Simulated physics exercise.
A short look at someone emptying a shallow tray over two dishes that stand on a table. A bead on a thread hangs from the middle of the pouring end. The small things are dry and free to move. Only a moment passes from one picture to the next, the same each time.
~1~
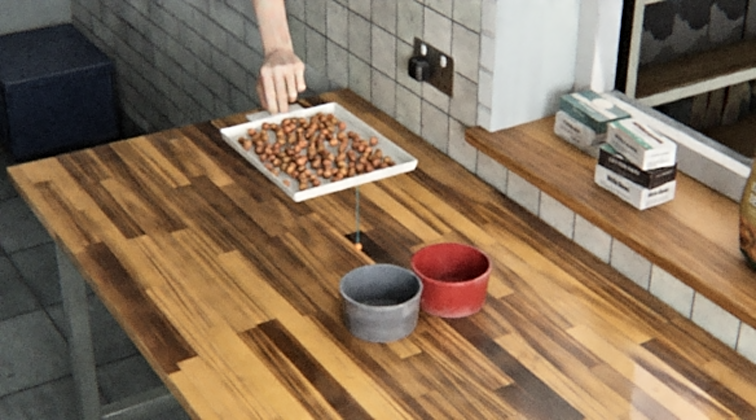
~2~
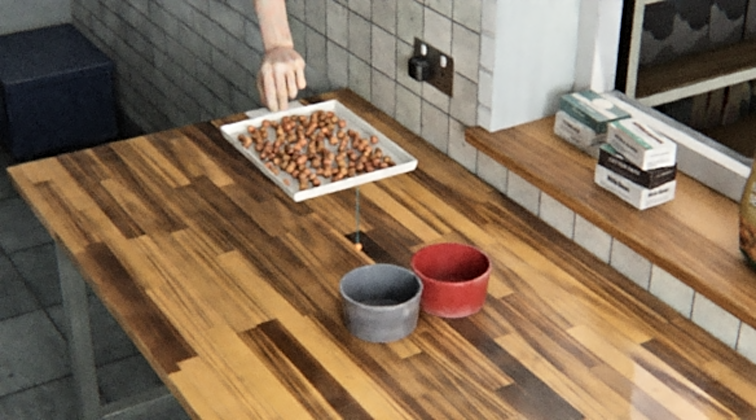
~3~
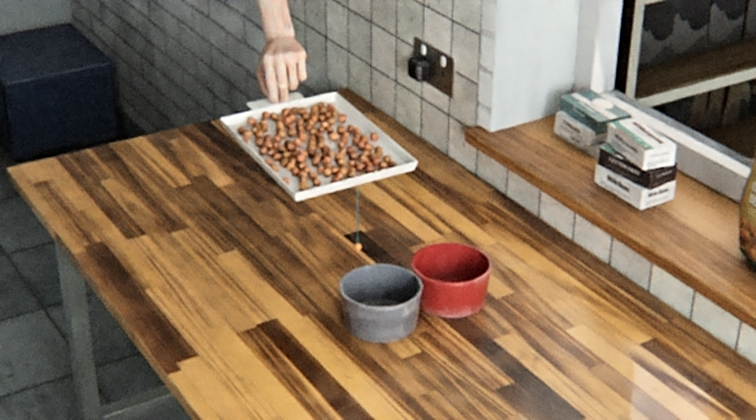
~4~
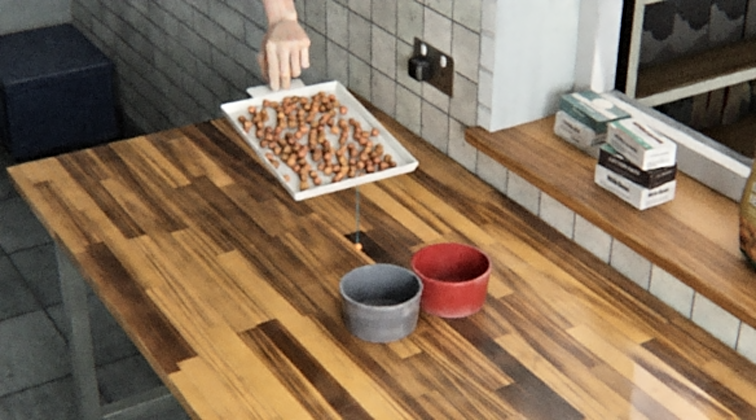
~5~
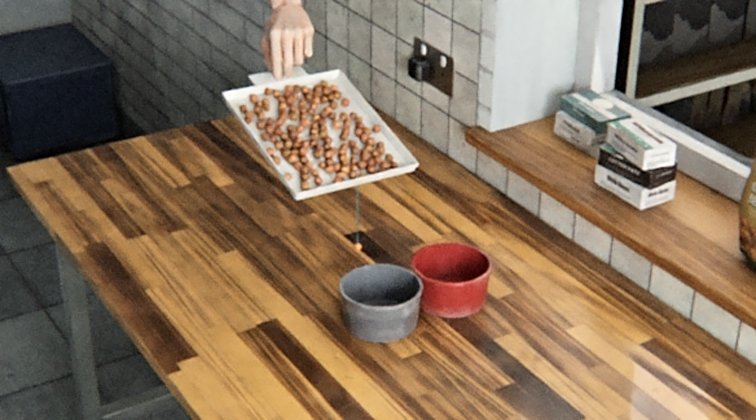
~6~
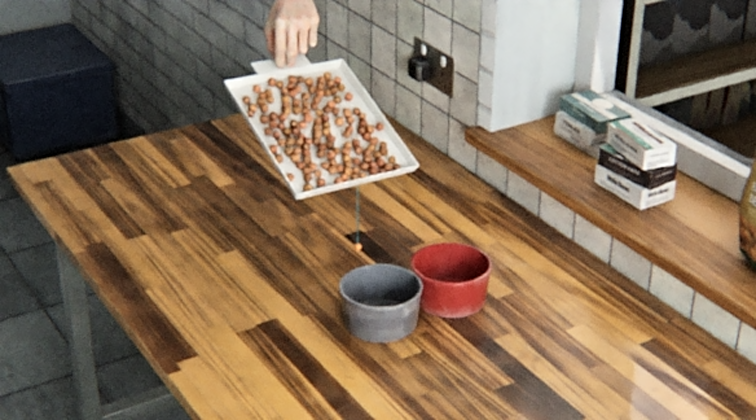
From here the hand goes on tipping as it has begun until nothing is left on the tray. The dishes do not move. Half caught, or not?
Caught overall: More than half.
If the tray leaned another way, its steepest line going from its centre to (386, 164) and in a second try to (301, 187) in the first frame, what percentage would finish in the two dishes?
Near 0 % and 0 %.
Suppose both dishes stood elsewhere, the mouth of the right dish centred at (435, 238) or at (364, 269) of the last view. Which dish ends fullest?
First the left dish, then the right one.
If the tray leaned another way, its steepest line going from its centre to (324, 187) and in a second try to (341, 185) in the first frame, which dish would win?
In turn: The left one; the left-hand dish.
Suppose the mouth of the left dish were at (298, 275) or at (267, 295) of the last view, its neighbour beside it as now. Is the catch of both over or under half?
One: Under half. Two: Less than half.
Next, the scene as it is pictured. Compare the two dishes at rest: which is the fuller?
Fuller: The left-hand dish.
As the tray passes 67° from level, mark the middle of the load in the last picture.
Around (359, 156).
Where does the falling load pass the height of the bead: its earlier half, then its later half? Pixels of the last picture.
The first part at (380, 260); the rest at (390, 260).
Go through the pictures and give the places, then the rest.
Corners of the pouring end (296, 192) and (414, 160), level; middle of the load (321, 151), hazelnuts; left dish (402, 319); right dish (473, 295); bead on its thread (358, 247), in the first picture.
Corners of the pouring end (296, 192) and (414, 160), level; middle of the load (321, 149), in the second picture.
Corners of the pouring end (297, 192) and (414, 161), tipped barely, level across its low end; middle of the load (321, 145), in the third picture.
Corners of the pouring end (297, 192) and (415, 162), tipped a little, level across its low end; middle of the load (322, 140), in the fourth picture.
Corners of the pouring end (298, 192) and (415, 163), tipped clearly, level across its low end; middle of the load (323, 135), in the fifth picture.
Corners of the pouring end (298, 192) and (416, 164), tipped clearly, level across its low end; middle of the load (327, 132), roughly half on the move; left dish (402, 319); right dish (473, 295), in the sixth picture.
Just after the last frame, tray tipped steeply; almost all on the tray; about a tenth in the air.
A moment on, tray tipped past a quarter turn; about a tenth on the tray; roughly a third in the left dish; roughly a quarter in the right dish; roughly a quarter outside both; roughly a quarter in the air.
Further on, tray tipped past a quarter turn; roughly half in the left dish; roughly a quarter in the right dish; roughly a third outside both.
When it is over, tray tipped past a quarter turn; roughly half in the left dish; roughly a quarter in the right dish; roughly a third outside both.
